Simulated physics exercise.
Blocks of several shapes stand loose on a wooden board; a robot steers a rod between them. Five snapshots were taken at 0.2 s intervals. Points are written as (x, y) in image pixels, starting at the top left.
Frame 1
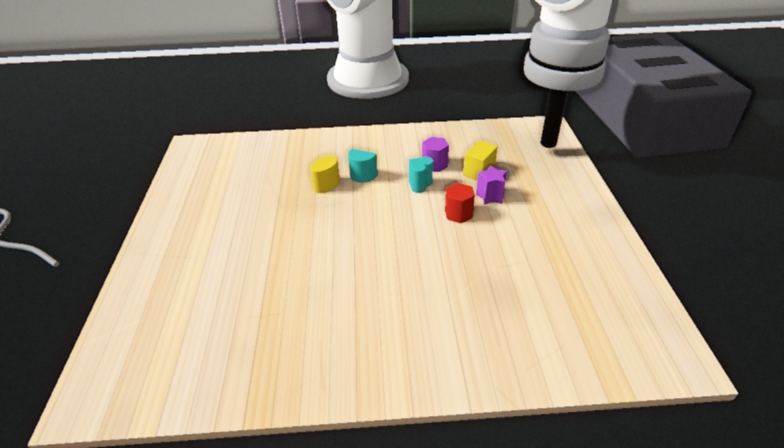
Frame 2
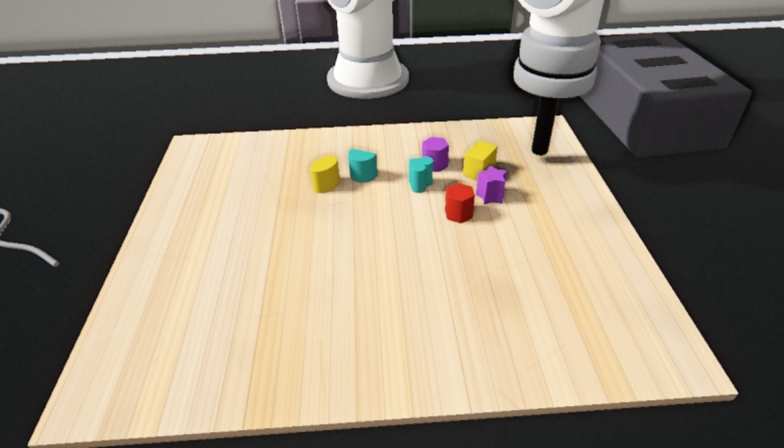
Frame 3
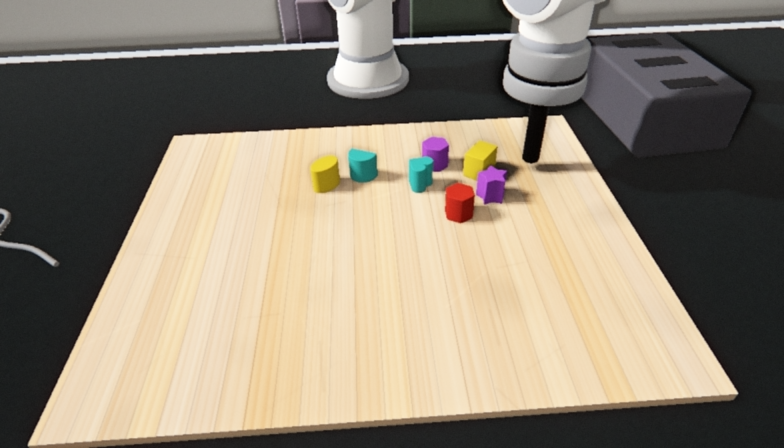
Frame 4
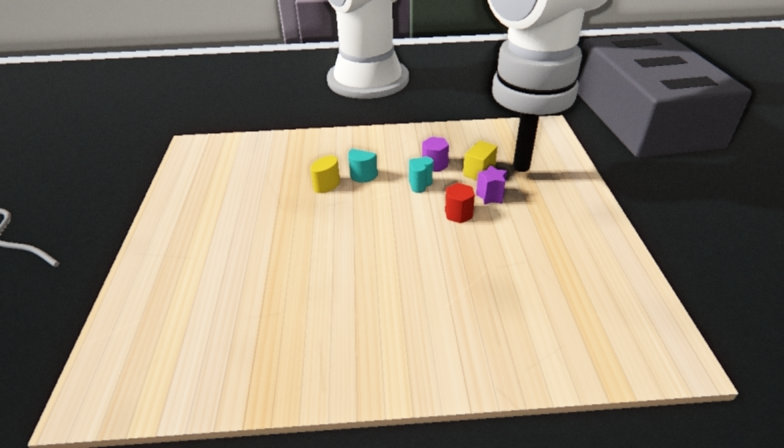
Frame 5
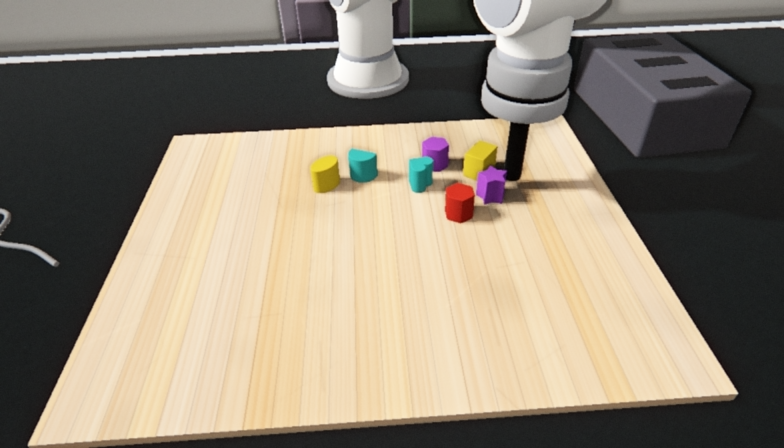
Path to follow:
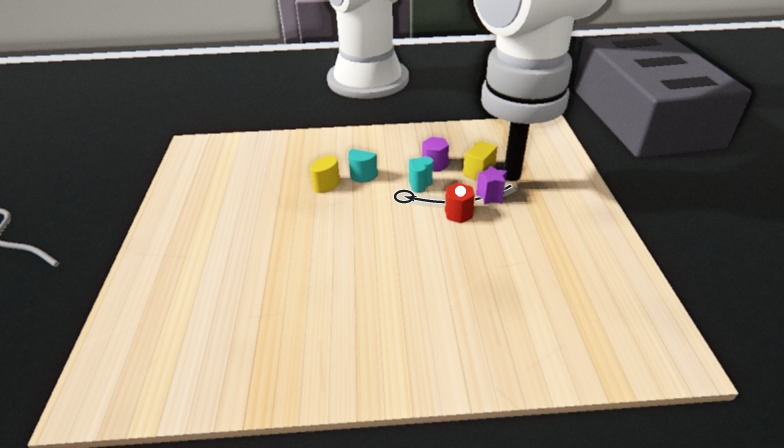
A robot arm moves a black rod toward the viewer and to the left over a wooden board, bringing it close beside the purple star block, while the yellow, turquoise, red and purple blocks stay still.
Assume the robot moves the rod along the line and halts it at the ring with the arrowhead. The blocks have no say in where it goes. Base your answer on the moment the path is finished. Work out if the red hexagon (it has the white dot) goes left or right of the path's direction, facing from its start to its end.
Off to the left side.
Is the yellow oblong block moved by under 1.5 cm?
I believe so.
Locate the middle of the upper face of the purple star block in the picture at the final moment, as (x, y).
About (460, 191).
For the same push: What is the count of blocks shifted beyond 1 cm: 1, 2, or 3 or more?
It will shift two blocks.
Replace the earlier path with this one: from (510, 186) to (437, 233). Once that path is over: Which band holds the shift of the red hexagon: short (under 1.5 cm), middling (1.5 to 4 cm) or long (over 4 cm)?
Past 4 cm.
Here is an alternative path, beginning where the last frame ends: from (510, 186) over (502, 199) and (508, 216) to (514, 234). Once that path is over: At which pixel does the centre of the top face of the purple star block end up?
It is at (487, 183).
Path on the board, from (510, 186) through (480, 198) and (442, 202) to (404, 196); the dot is on the red hexagon.
On the path given first. One third of the way, rod at (481, 190); red hexagon at (456, 194); purple star block at (478, 187).
Two thirds of the way, rod at (442, 193); red hexagon at (446, 205); purple star block at (460, 191), turned 45° anticlockwise.
At the end, rod at (404, 188); turquoise heart block in place; red hexagon at (446, 205); yellow oblong block in place; purple star block at (460, 191), turned 45° anticlockwise.
